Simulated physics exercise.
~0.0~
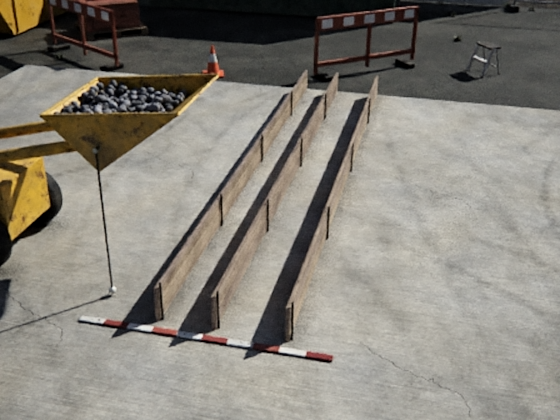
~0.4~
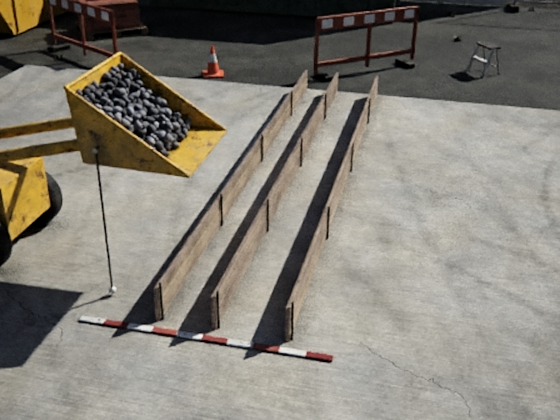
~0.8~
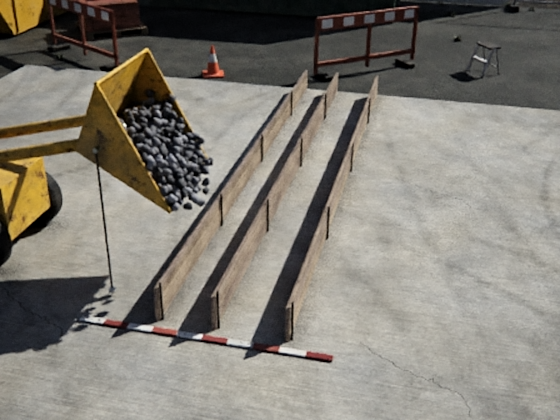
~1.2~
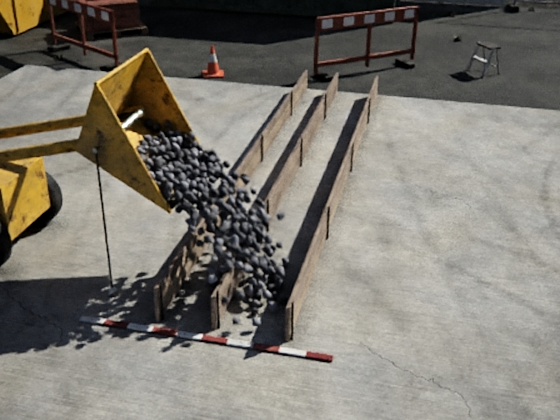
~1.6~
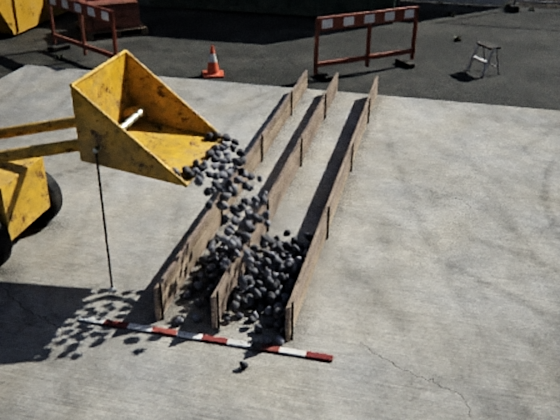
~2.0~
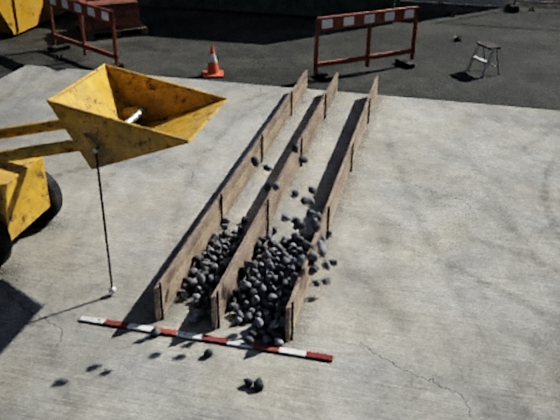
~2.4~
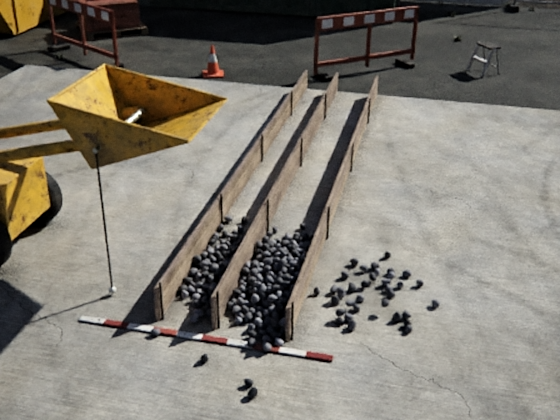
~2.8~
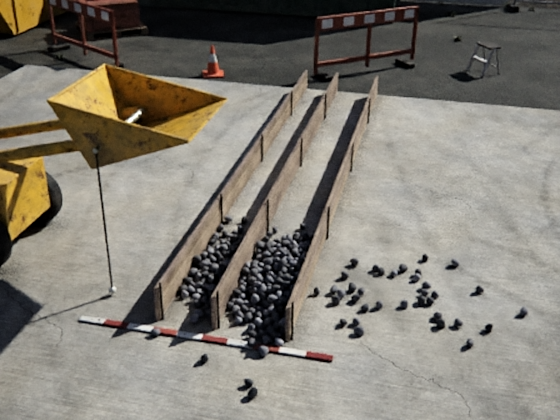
On sunlit concrete, a yellow loader bucket tipping dark round stones between wooden boards, then tilting back empty as strays roll right.
